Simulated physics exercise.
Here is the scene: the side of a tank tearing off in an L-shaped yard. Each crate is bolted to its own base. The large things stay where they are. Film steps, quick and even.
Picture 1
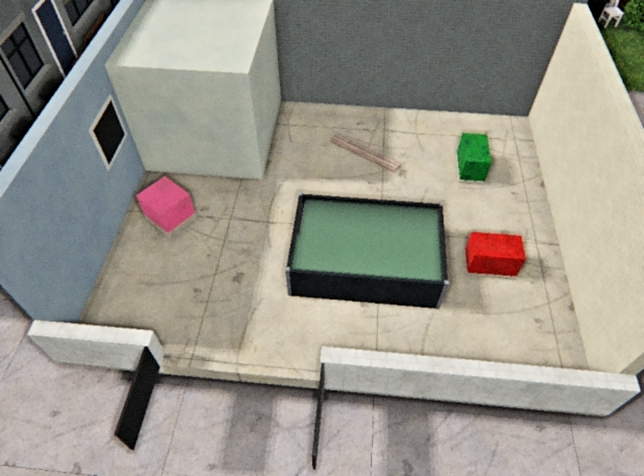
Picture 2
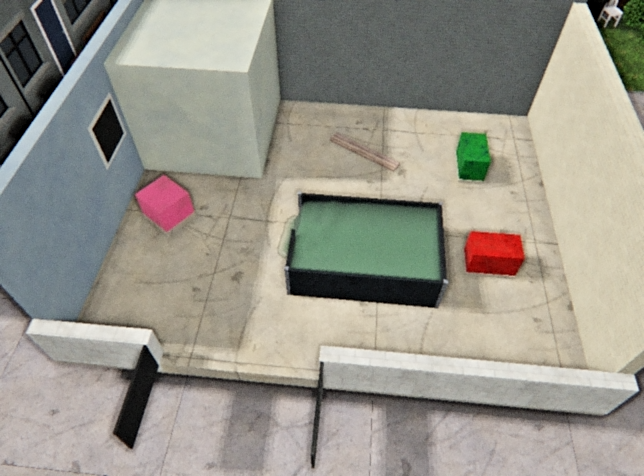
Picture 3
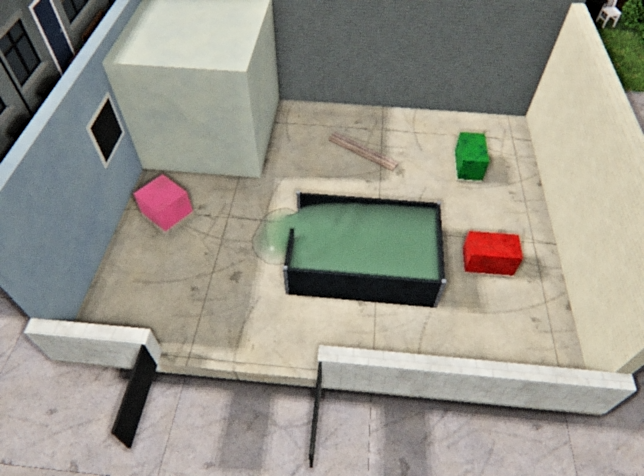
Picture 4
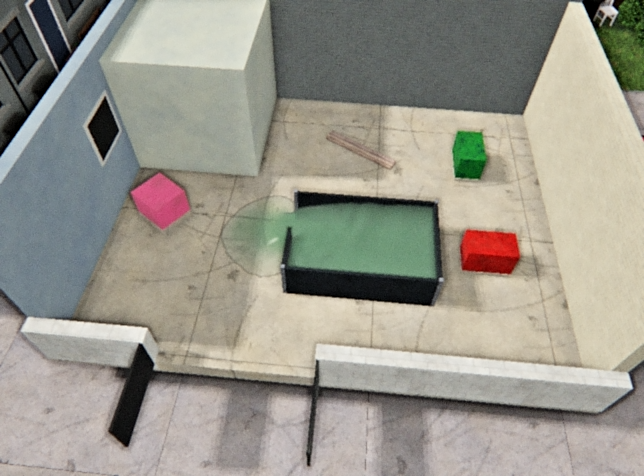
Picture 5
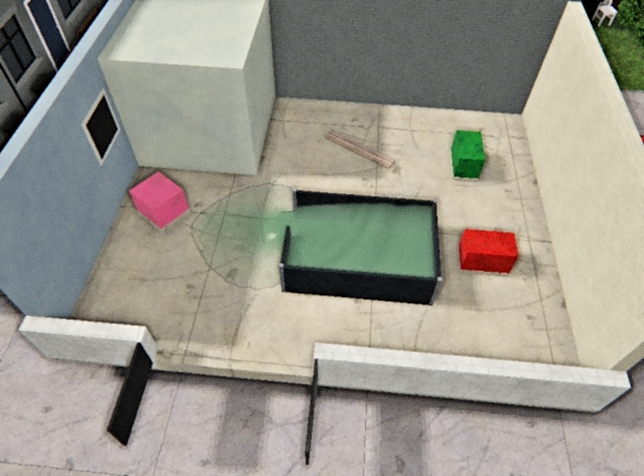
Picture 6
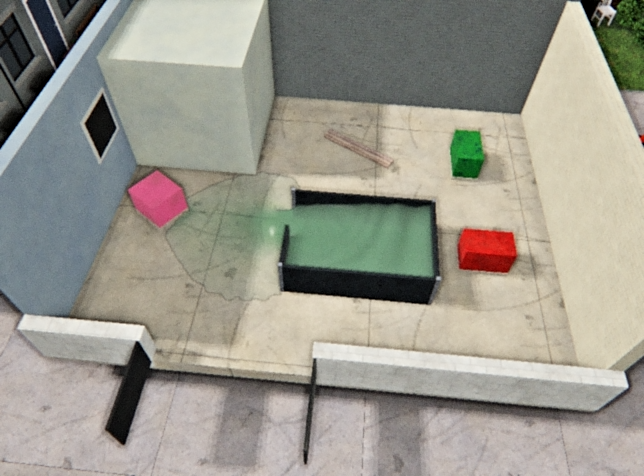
In a walled yard, a dark tank of still green water opened on its left side, and the water poured out leftward, spreading in a thin, widening sheet across the floor toward the pink box.
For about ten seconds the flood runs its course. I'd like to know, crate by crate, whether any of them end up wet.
Result: I expect the red crate to never get touched; I expect the green crate to never get touched; I expect the pink crate to get touched.
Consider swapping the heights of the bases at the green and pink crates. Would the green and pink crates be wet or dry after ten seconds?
The green crate remains dry; the pink crate gets wet.
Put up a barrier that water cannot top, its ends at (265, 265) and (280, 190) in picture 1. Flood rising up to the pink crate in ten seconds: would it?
Looking at it, the pink one is left alone in the end.
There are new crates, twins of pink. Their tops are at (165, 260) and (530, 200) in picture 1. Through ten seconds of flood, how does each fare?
Crate one is touched by the flood; crate two avoids the flood.
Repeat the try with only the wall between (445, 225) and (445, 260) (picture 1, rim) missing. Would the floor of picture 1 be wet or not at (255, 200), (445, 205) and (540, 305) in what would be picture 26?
Spared, then sodden, then sodden.
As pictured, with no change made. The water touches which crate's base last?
I think it's the green-painted one.
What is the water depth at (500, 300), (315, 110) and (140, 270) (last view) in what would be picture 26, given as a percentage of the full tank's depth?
Respectively 0, 2 and 25 per cent.
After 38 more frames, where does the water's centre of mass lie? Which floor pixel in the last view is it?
I would point to (253, 252).
A moment on, water covers 20 % of the floor; the red crate not reached, the green crate not reached, the pink crate water round its plinth.
Next, water covers 25 % of the floor; the red crate not reached, the green crate not reached, the pink crate water round its plinth.
Then, water covers 30 % of the floor; the red crate not reached, the green crate not reached, the pink crate water round its plinth.
Later, water covers 50 % of the floor; the red crate not reached, the green crate not reached, the pink crate water round its plinth.
In the end, water covers 70 % of the floor; the red crate stayed above the water, the green crate stayed above the water, the pink crate was topped.
